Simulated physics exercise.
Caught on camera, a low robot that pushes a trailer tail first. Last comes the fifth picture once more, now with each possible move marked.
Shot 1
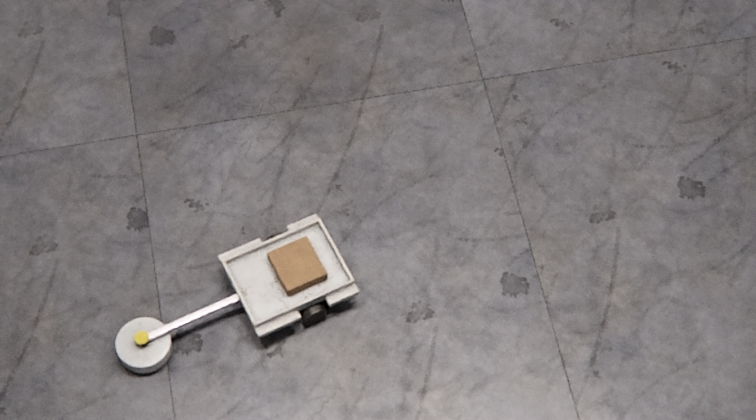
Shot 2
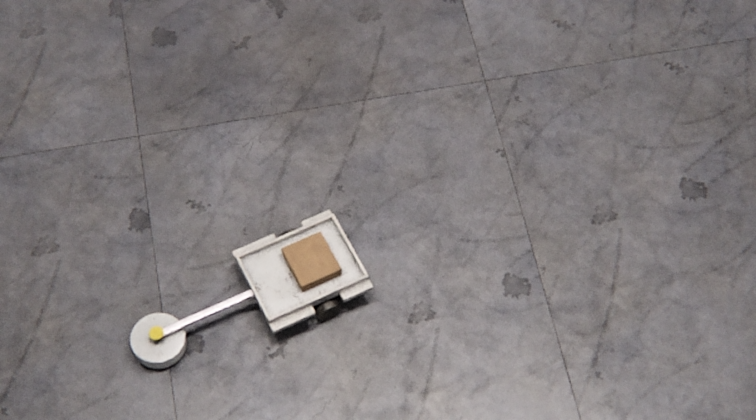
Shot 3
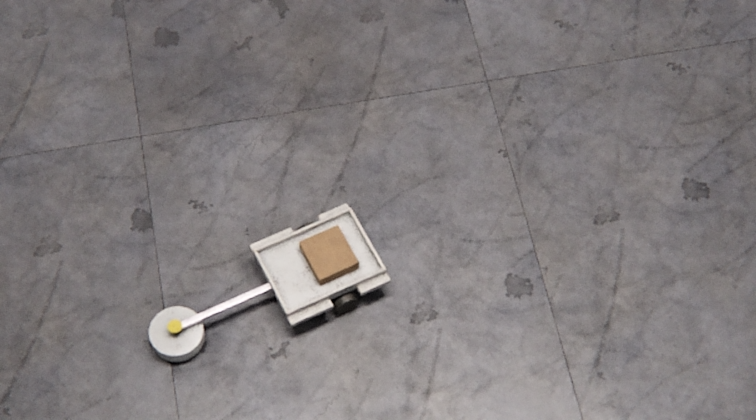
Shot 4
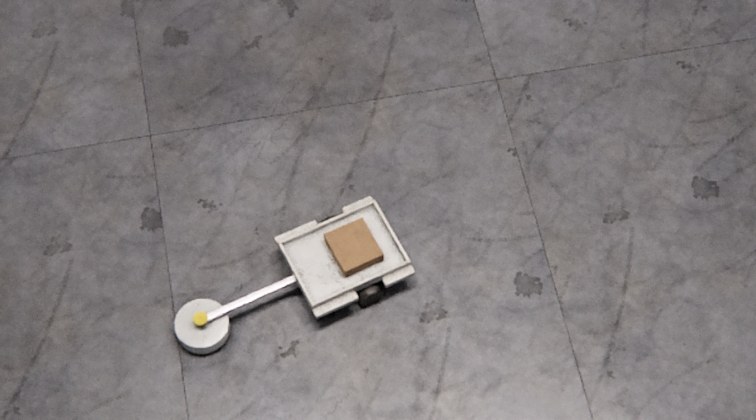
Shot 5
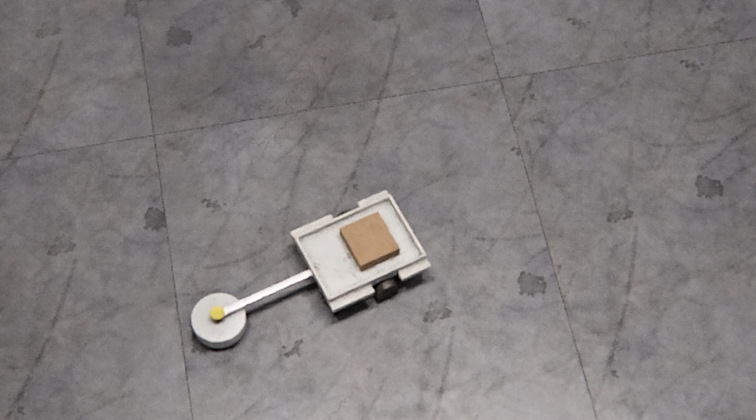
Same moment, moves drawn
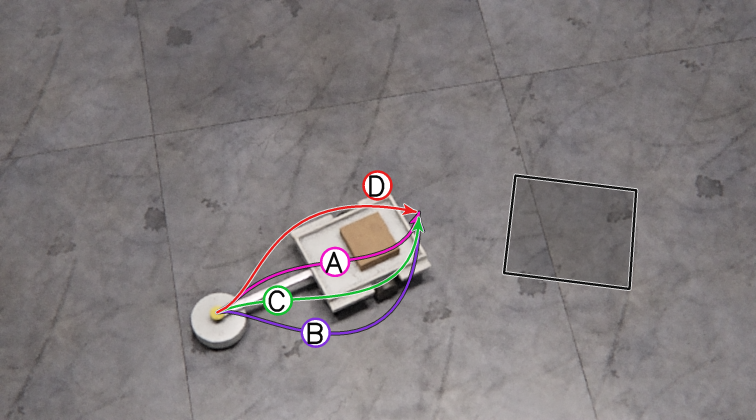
White cart carrying a tan block moving slowly right and slightly up across a grey floor, pushed by a small round robot.
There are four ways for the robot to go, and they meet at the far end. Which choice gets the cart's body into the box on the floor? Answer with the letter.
D.
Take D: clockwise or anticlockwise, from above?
On that route, clockwise.
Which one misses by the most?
The widest miss is B.
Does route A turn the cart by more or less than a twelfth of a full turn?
It turns less than that.
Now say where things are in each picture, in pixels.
In the first frame, white cart (288, 274); robot (143, 344).
In the second frame, robot (158, 339); white cart (302, 269).
In the third frame, robot (177, 332); white cart (320, 263).
In the fourth frame, robot (202, 324); white cart (344, 255).
In the fifth frame, robot (219, 319); white cart (360, 249).
On the marked copy, A from (217, 312) via (325, 263) to (419, 213); B from (217, 312) via (357, 331) to (419, 218); C from (217, 312) via (339, 295) to (419, 218); D from (217, 312) via (293, 228) to (416, 212); the bay at (571, 231).
With D. Early on, robot (274, 254), cart (426, 225).
Further on, robot (345, 215), cart (497, 223).
At the end, robot (419, 220), cart (572, 233); the cart stands in the bay.
As for the rest, A leaves the cart at (559, 165), out of the bay; B leaves the cart at (451, 90), out of the bay; C leaves the cart at (519, 119), out of the bay.
